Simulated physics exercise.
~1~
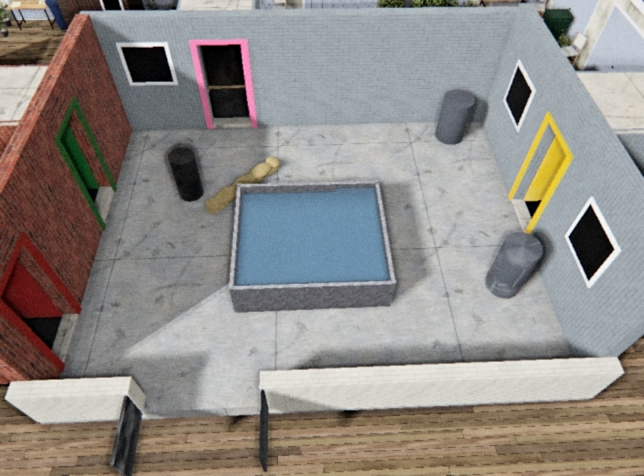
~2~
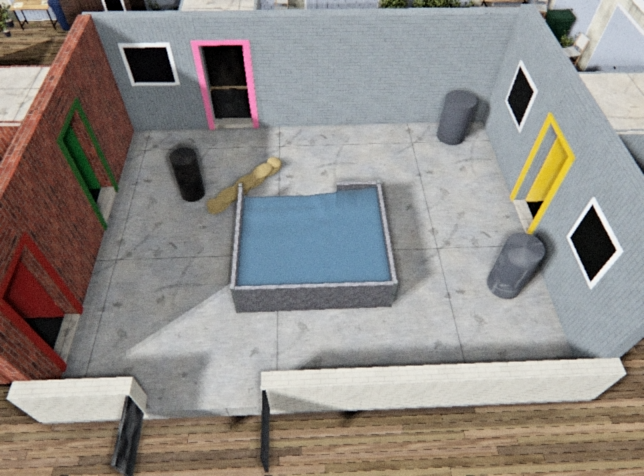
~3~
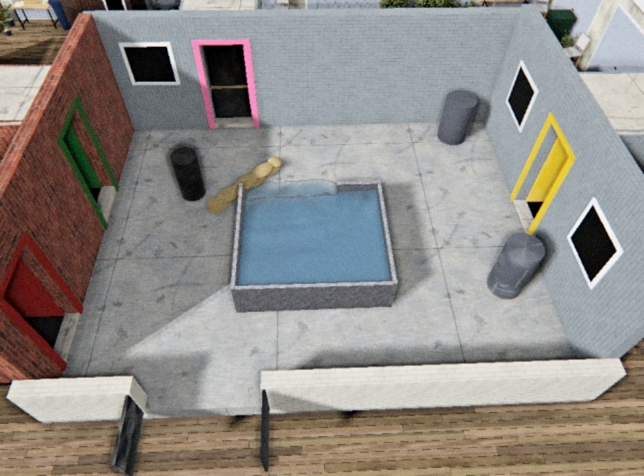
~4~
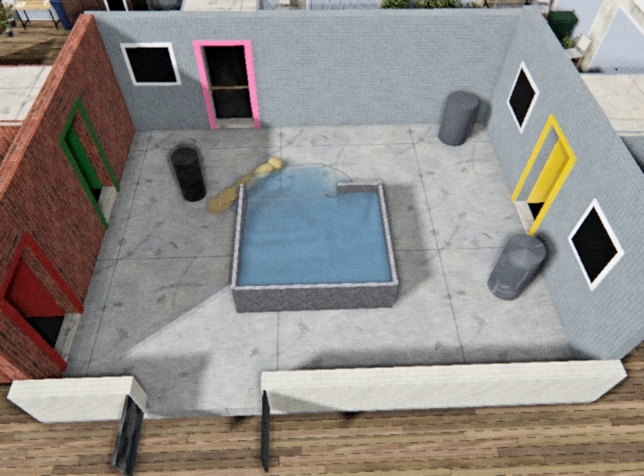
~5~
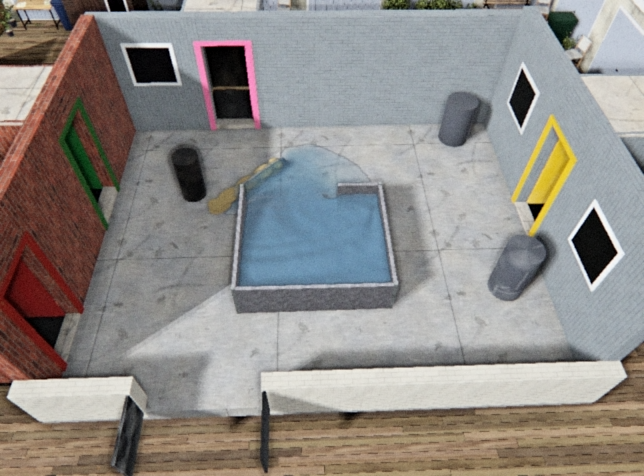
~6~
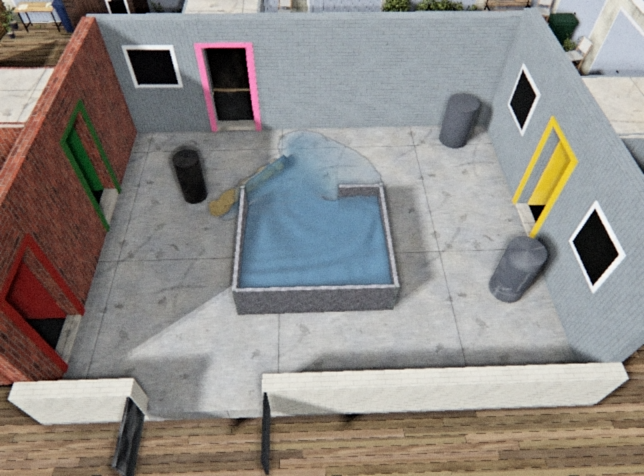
Water pouring out through a gap in the far side of a raised tank, fanning across the concrete floor of a walled yard.
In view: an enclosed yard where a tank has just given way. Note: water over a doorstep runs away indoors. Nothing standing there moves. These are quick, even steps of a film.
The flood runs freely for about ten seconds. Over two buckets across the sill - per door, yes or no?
Green door no, yellow door yes, red door yes, pink door yes.
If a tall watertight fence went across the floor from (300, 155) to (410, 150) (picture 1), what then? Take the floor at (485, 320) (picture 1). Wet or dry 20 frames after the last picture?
Looks like that place is unwetted.
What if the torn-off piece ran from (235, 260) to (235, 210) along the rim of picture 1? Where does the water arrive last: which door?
The answer is the door marked yellow.
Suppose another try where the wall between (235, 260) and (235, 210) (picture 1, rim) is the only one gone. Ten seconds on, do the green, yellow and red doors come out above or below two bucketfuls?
Going door by door: The green gets too much, the yellow stays safe, and the red gets too much.
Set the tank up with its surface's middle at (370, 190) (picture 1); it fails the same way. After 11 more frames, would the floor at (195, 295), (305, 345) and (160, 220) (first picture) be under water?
Spot one is not touched, spot two is not touched, spot three is not touched.
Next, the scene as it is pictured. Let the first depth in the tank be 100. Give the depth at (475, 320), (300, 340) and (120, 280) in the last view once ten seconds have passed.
8, 10 and 6 per cent, roughly.
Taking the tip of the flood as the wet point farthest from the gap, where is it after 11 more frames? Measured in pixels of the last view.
The farthest wet spot is near (470, 129).
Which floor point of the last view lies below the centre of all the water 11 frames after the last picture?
My guess is about (307, 210).
A moment on, water covers 20 % of the floor; the green door not reached, the yellow door not reached, the red door not reached, the pink door wet at the sill, nothing in.
Next, water covers 35 % of the floor; the green door not reached, the yellow door not reached, the red door not reached, the pink door under two buckets in.
Then, water covers 55 % of the floor; the green door wet at the sill, nothing in, the yellow door wet at the sill, nothing in, the red door wet at the sill, nothing in, the pink door over two buckets in.
Later, water covers 85 % of the floor; the green door wet at the sill, nothing in, the yellow door over two buckets in, the red door under two buckets in, the pink door over two buckets in.
In the end, water covers 95 % of the floor; the green door wet at the sill, nothing in, the yellow door over two buckets in, the red door far over two buckets in, the pink door over two buckets in.
